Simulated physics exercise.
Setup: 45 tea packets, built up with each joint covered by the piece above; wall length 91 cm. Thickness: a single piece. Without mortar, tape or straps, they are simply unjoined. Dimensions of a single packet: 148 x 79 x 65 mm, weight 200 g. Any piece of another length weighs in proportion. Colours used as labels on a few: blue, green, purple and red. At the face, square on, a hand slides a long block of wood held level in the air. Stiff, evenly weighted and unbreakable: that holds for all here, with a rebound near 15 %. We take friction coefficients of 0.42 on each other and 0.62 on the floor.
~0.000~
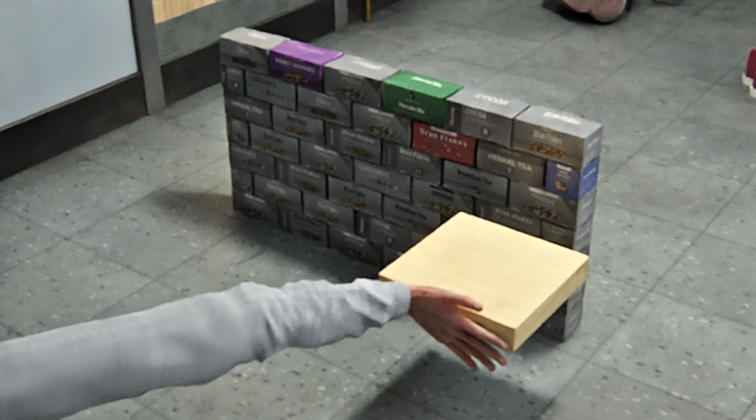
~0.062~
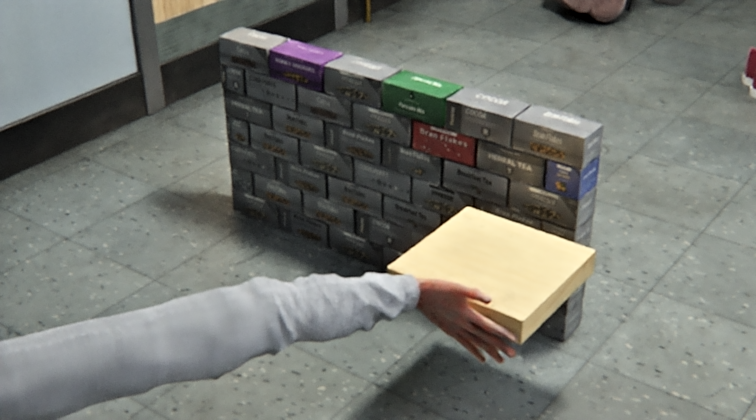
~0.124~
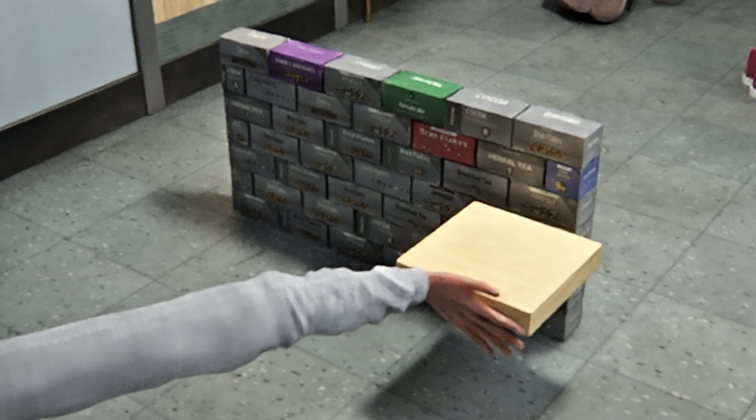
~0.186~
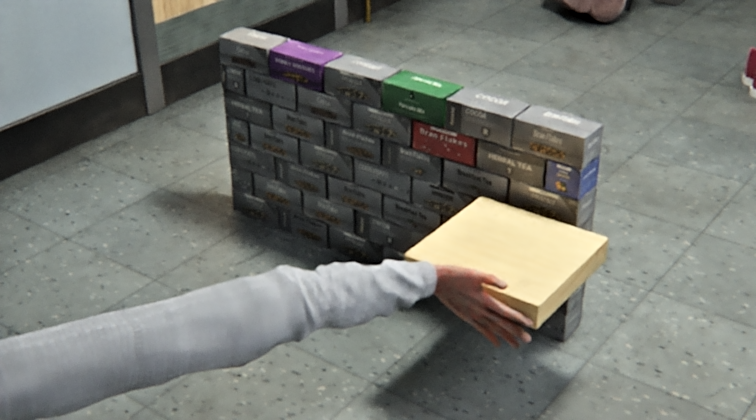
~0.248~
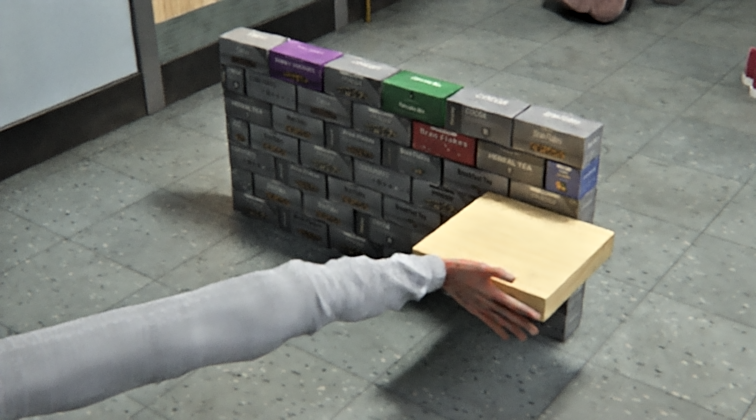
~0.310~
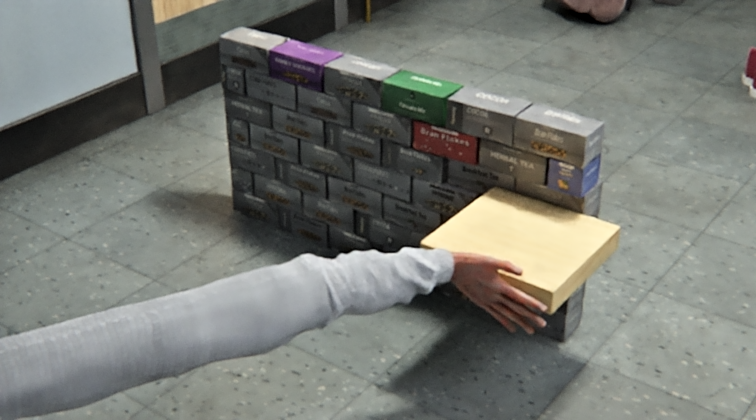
On a gray tiled floor, a low wall of stacked, mostly gray packets stands with purple, green, red and blue ones among them. A hand in a light sleeve steadily slides a pale wooden block toward its right part, and the block meets the wall, nudging several packets there slightly.
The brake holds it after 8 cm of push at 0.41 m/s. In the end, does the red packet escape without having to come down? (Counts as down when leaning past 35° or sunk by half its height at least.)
No.
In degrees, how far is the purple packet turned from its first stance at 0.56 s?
Roughly 0 degrees.
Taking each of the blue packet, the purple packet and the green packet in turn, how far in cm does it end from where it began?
Net displacement, roughly: Blue ~ 52 cm, purple ~ 0 cm, green ~ 58 cm.
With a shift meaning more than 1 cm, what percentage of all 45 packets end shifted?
Shifted fraction is 25 per cent.
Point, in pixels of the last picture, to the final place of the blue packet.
In the final image its middle is around (598, 214).
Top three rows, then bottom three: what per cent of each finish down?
Top share 40 per cent; bottom share 10 per cent.
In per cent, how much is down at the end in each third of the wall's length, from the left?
0, 10 and 60 per cent, from left to right.
After 0.56 s, none of the 45 packets down, 14 disturbed; red packet 16° from how it stood; blue packet 20° from how it stood.
After 0.82 s, 11 of the 45 packets down; red packet 55° from how it stood, 17 cm lower; blue packet 58° from how it stood, 30 cm lower.
In the end (2.1 s), 11 of the 45 packets down; red packet 28° from how it stood, 29 cm lower; green packet upside down; blue packet on its side. From the last view, middles, red packet near (485, 203), green packet near (469, 155).
